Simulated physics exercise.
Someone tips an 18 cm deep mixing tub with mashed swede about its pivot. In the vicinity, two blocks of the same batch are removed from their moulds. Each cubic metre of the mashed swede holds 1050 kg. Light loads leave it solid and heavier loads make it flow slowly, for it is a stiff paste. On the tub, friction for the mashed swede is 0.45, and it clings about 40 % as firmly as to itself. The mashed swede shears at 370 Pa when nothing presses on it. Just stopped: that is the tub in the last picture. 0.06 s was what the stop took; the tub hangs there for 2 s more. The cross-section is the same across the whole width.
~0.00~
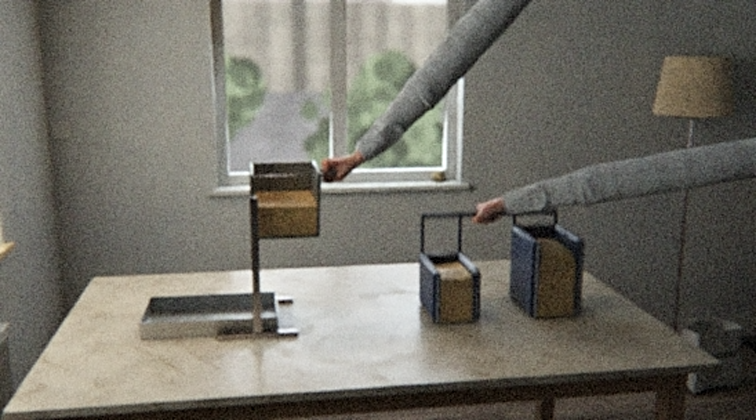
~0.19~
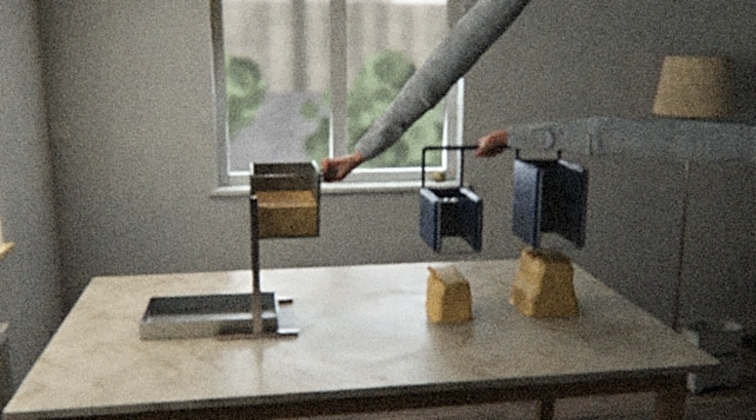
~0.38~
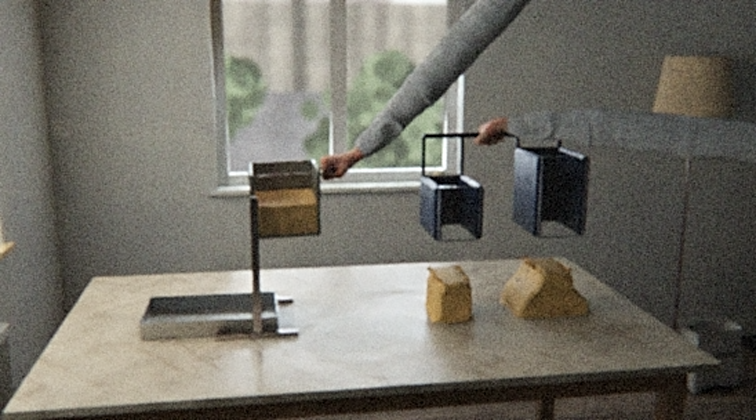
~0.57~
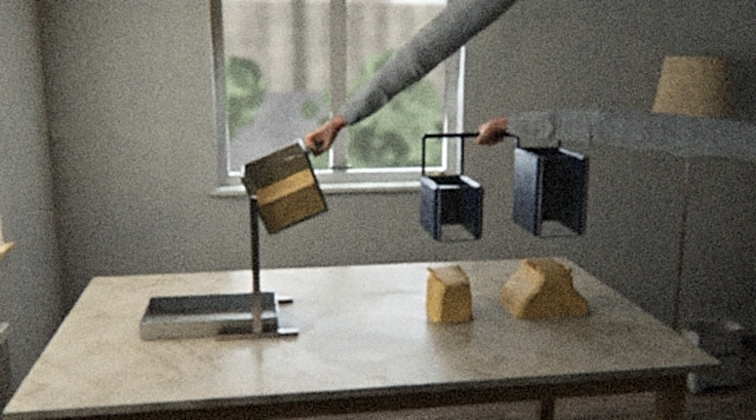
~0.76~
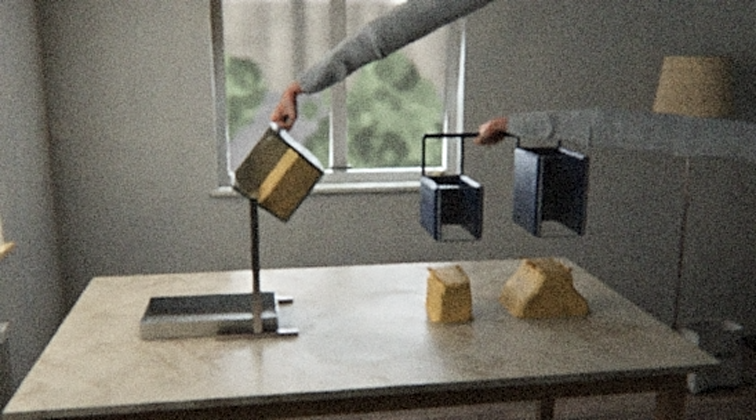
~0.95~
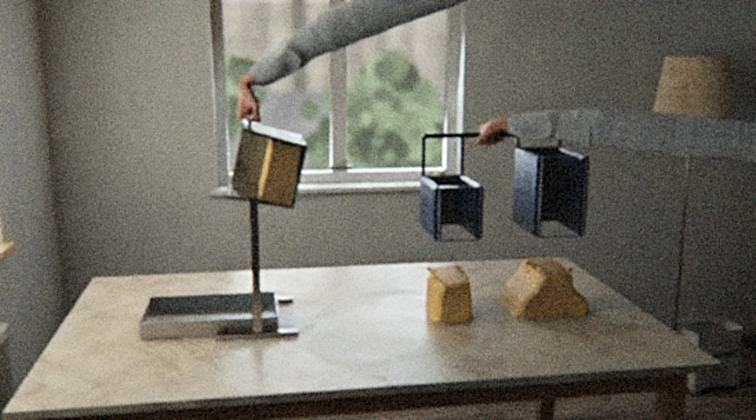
To begin with, one hand holds a tub of yellowish mash on a stand while another lifts two blue moulds off two blocks, the right one slumping more than the left. Then the first hand swings the tub's right side up and leftward until it is steeply tilted, the mash still inside.
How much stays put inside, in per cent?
100 %.
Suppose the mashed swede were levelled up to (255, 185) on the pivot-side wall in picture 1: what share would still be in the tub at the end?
Result: Approx. 100 % remaining in tub.
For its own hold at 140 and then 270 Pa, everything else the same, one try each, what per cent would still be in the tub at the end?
The two runs give near 100 % and near 100 % respectively.
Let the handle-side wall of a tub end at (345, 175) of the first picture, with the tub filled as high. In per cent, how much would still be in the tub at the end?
About 100 % stays in the tub.
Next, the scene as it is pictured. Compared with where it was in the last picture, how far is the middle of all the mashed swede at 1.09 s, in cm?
Some 1 cm.
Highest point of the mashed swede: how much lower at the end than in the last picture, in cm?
About 2 cm.
After 1.09 s, the tub is at 76 degrees and holds 100 %.
After 1.26 s, the tub is at 76 degrees and holds 100 %.
After 1.43 s, the tub is at 76 degrees and holds 100 %.
After 1.60 s, the tub is at 76 degrees and holds 100 %.
After 2.95 s, the tub is at 76 degrees and holds 100 %.
